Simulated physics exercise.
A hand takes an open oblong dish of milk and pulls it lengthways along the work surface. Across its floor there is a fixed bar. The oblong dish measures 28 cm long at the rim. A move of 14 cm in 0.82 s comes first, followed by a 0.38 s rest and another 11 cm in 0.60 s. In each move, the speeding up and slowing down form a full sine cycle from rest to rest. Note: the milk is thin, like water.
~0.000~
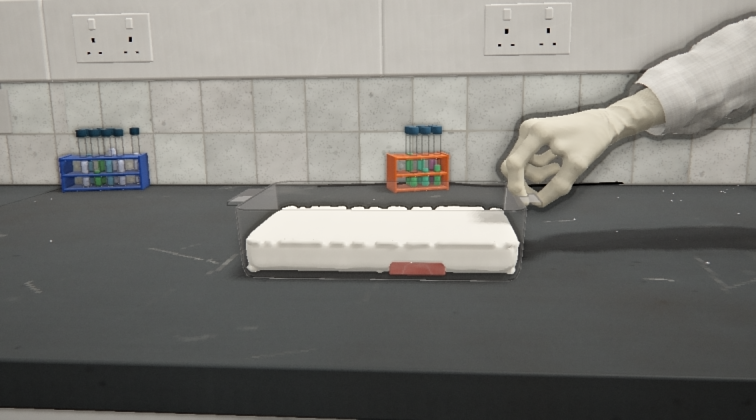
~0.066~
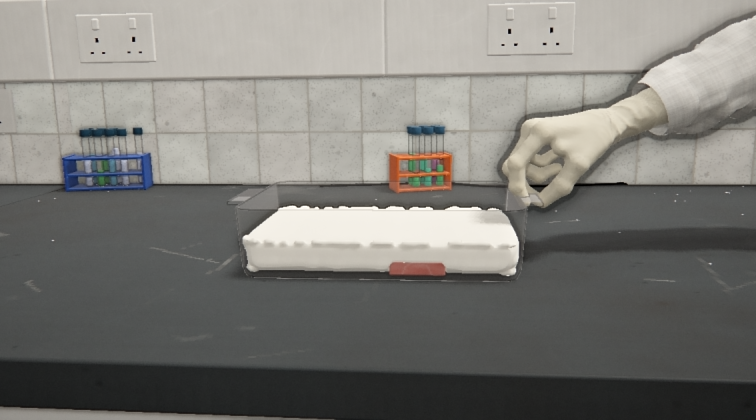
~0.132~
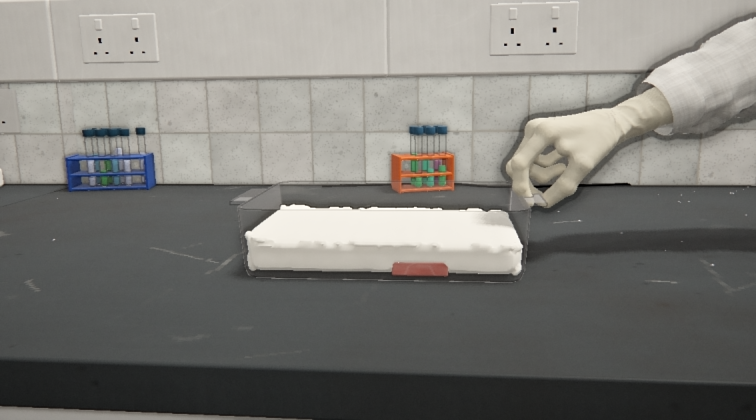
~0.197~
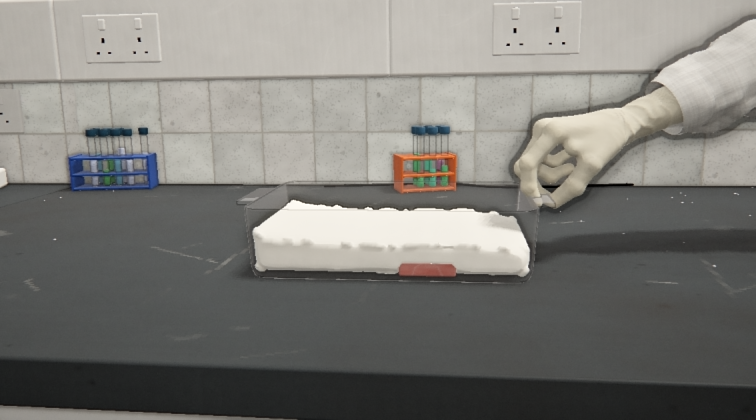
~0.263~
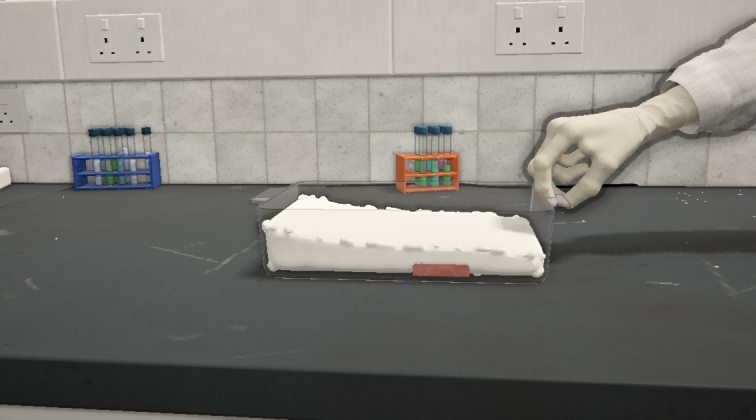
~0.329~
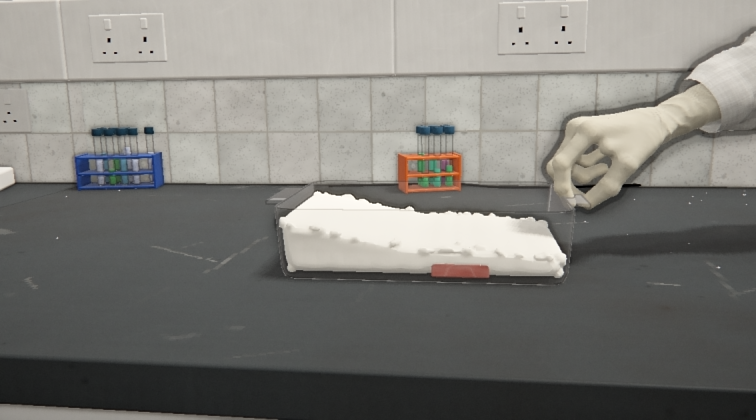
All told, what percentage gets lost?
I would say close to 8 per cent.
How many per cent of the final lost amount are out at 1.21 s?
50 per cent, roughly.
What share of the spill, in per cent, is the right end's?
Share of spill at right end: Close to 80 in a hundred.
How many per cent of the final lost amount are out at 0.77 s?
Roughly 20 per cent.
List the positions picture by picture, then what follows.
In the first picture, 0.0 cm from the start; oblong dish, level (263, 221) left, (511, 223) right, rim (516, 196); the milk stands 31 mm below the rim; the top of the bar is at (417, 264).
In the second picture, 0.0 cm from the start; oblong dish, level (264, 220) left, (513, 224) right.
In the third picture, 0.4 cm from the start; oblong dish, level (266, 218) left, (516, 226) right.
In the fourth picture, 1.2 cm from the start; oblong dish, level (272, 214) left, (524, 229) right.
In the fifth picture, 2.5 cm from the start; oblong dish, level (284, 208) left, (533, 233) right.
In the sixth picture, 4.4 cm from the start; oblong dish, level (300, 204) left, (551, 235) right.
After 0.77 s it has gone 14 cm; 0 per cent is out over the left end and 2 over the right.
After 1.21 s it has gone 15 cm; 0 per cent is out over the left end and 4 over the right.
After 1.65 s it has gone 24 cm; 1 per cent is out over the left end and 4 over the right.
After 2.09 s it has gone 25 cm; 1 per cent is out over the left end and 6 over the right.
In the end 8 per cent is out in all, 1 of it over the left end.
